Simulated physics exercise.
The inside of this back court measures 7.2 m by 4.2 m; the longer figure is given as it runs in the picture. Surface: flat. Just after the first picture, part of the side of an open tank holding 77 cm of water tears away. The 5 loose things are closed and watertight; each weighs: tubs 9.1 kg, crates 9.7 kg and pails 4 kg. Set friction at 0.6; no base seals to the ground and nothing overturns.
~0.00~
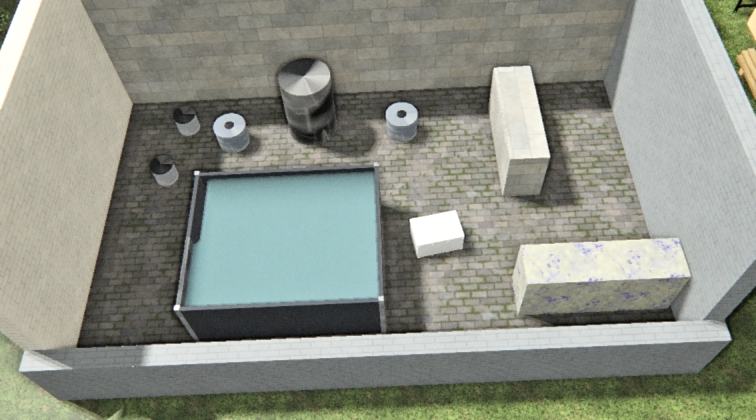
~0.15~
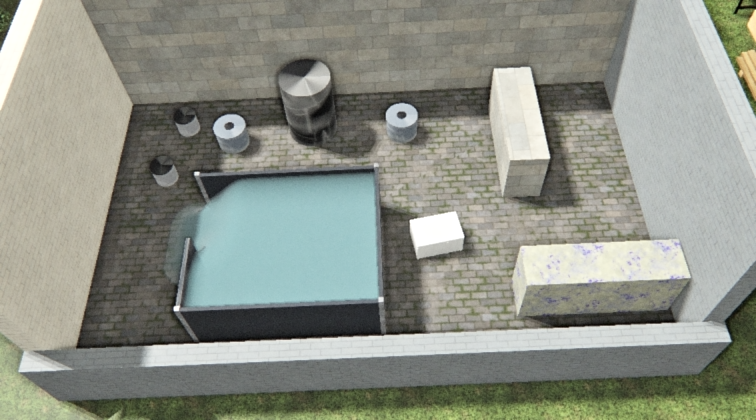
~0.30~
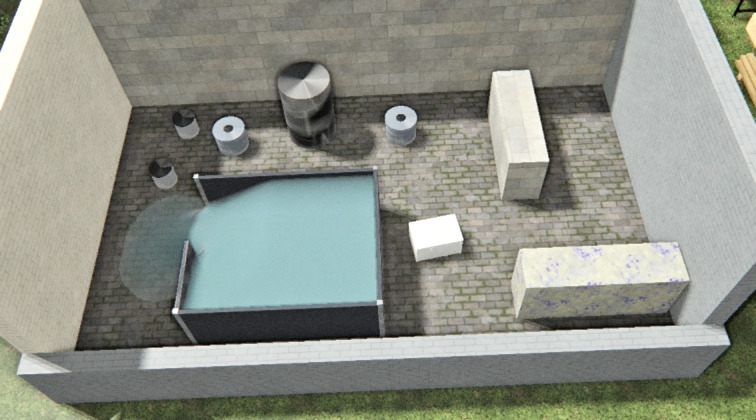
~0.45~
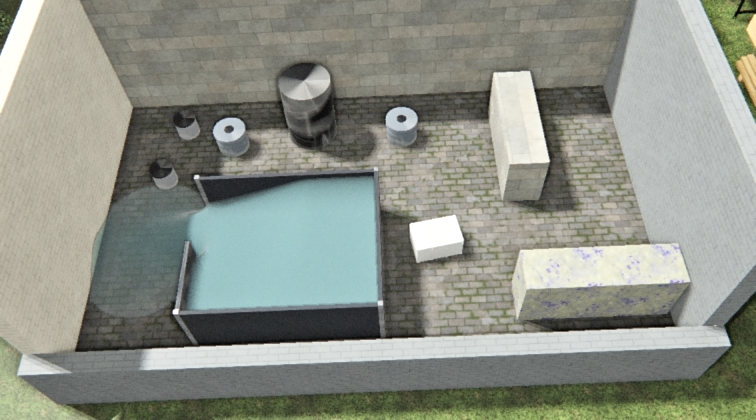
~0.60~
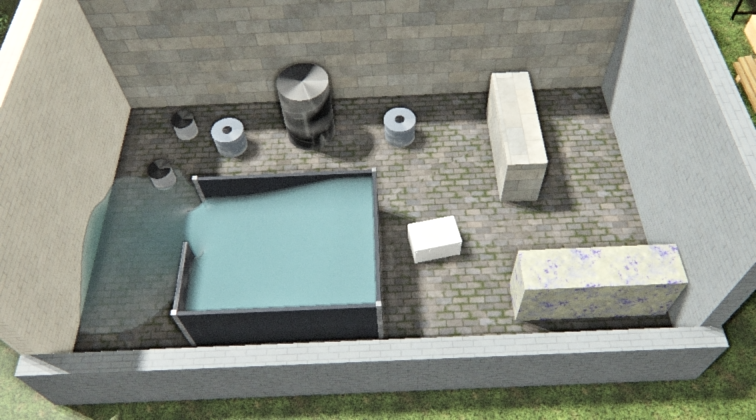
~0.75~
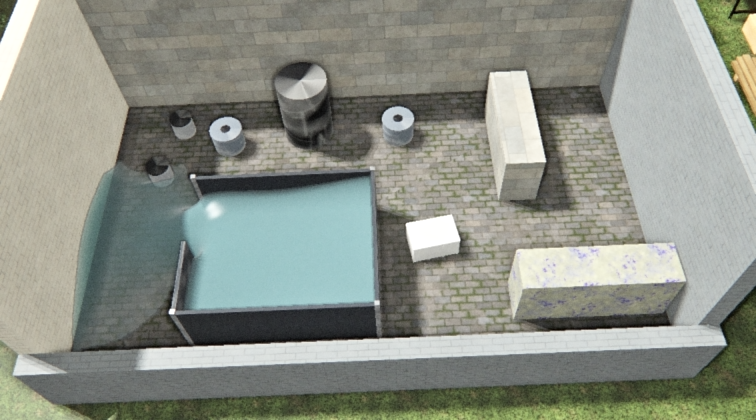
The clip opens on a walled, paved courtyard with a dark-sided tank of blue-green water, several round containers and some pale blocks. Part of the tank's left side gives way, and water fans out leftward across the paving, then reaches the left wall and rises against it, while the objects barely move.
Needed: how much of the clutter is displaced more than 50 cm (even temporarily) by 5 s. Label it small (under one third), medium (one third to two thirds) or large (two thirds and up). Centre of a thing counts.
Medium.
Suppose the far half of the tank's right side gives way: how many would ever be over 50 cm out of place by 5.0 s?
In that case the number is 1.
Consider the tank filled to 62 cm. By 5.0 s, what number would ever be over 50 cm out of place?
With that change, 3 of them.
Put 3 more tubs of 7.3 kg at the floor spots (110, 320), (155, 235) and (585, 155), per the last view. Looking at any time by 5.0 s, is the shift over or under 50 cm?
Beyond it, beyond it, within it.
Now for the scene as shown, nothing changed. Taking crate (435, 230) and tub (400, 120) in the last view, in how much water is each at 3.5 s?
Some 0 cm at the first, some 3 cm at the second.
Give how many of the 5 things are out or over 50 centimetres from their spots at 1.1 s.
At that time I count 1.
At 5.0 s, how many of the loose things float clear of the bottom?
I get 3.
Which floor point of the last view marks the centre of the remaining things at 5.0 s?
I'd say about (351, 167) in the last view.
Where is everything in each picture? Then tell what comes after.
The first picture shows a pail at (161, 164) rests on the ground; a tub at (402, 114), on the bottom; water covers 4.0 m2; 0 of 5 have shifted.
The second picture shows a pail at (161, 165), on the bottom; a tub at (402, 115), on the bottom; water covers 4.7 m2; 0 of 5 have shifted.
The third picture shows a pail at (160, 167), on the bottom; a tub at (401, 118), on the bottom; water covers 5.6 m2; 0 of 5 have shifted.
The fourth picture shows a pail at (161, 168) rests on the ground; a tub at (402, 119), on the bottom; water covers 6.5 m2; 0 of 5 have shifted.
The fifth picture shows a pail at (159, 169) rests on the ground; a tub at (400, 120) rests on the ground; 6.9 m2 under water; 0 of 5 have shifted.
The sixth picture shows a pail at (157, 166) rests on the ground, 4 cm from its start; a tub at (398, 119) rests on the ground; water covers 7.1 m2; 0 of 5 have shifted.
After 1.1 s 1 of 5 are over 50 cm from their spots; 0 afloat.
After 2.2 s 2 of 5 are over 50 cm from their spots; 1 afloat.
After 3.5 s 3 of 5 are over 50 cm from their spots; 2 afloat.
After 5.0 s 3 of 5 are over 50 cm from their spots, and 3 have been at some point; 3 afloat.
